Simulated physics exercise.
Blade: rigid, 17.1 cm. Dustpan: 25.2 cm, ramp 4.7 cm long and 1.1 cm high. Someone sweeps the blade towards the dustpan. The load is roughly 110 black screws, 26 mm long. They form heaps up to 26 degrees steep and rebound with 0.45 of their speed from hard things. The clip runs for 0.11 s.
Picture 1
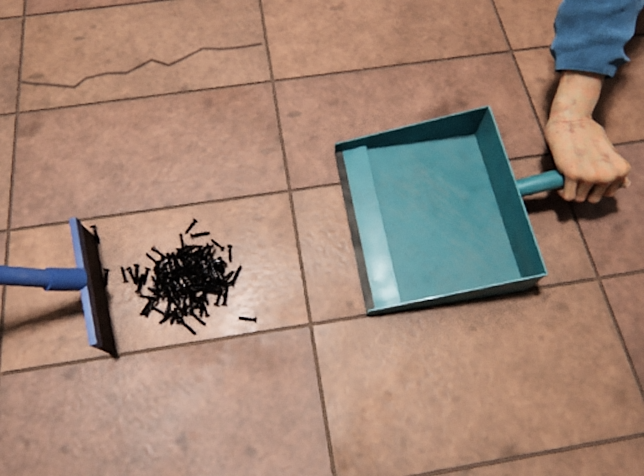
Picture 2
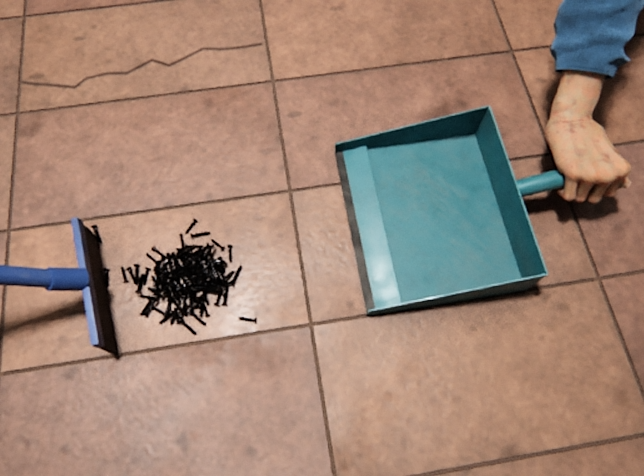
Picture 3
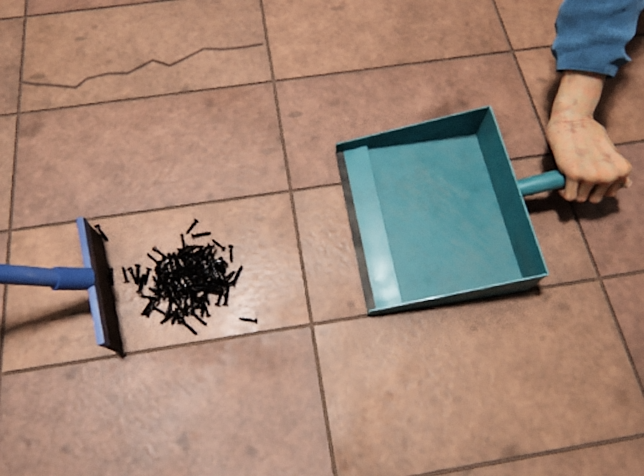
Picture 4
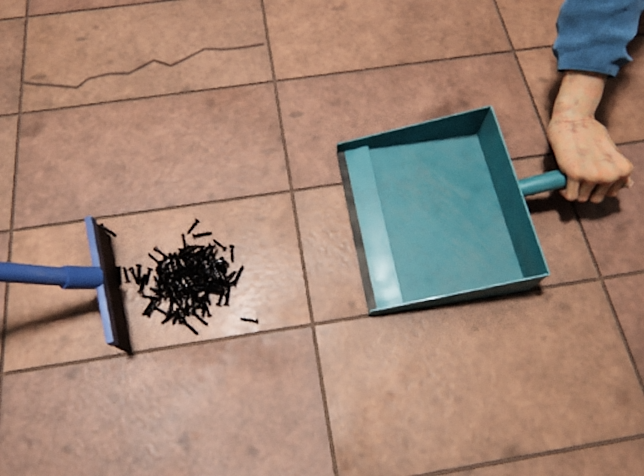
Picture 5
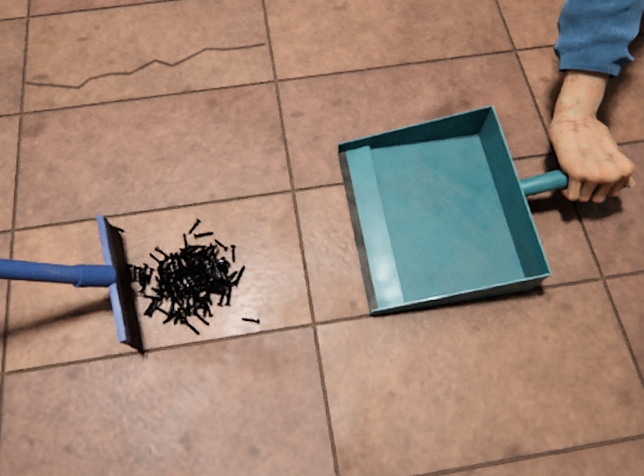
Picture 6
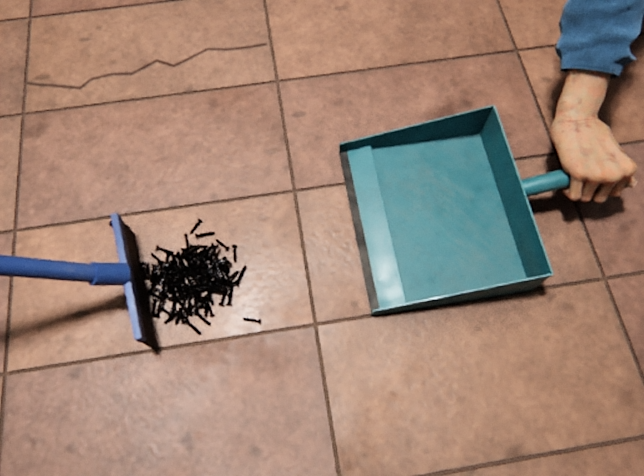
A blue blade slides right into a pile of black screws while a hand grips a teal dustpan.
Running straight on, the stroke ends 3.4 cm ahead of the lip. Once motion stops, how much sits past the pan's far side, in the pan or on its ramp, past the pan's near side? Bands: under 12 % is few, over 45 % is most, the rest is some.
Past the pan's far side: Few; in the pan or on its ramp: Some; past the pan's near side: Few.
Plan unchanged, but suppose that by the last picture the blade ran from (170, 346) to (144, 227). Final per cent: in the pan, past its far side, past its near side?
Pan 50, far 0, near 10.
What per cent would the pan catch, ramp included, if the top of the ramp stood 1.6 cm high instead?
20 per cent.
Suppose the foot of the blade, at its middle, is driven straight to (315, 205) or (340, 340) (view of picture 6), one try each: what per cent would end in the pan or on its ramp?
Some 20 in a hundred and 0 in a hundred.
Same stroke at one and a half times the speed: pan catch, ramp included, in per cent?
Then roughly 55 per cent.
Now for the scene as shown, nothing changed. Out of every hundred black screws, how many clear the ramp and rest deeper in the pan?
Roughly 0 percent.
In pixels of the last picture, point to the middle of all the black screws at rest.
In the last view, approximately (349, 247).
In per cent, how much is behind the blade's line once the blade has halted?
Estimate: Near 5 %.
Then, 0.19 s after the last picture, middle of the blade 17 cm from the lip; 0 % over the lip, far side 0 %, near side 0 %.
Then, 0.31 s after the last picture, middle of the blade 8 cm from the lip; 0 % over the lip, far side 0 %, near side 0 %.
Then, 0.56 s after the last picture, middle of the blade 5 cm from the lip; 25 % over the lip, far side 0 %, near side 0 %.
In the end, far side 0 %, pan 25 %, near side 0 %, in front of the lip or behind the blade 75 %.
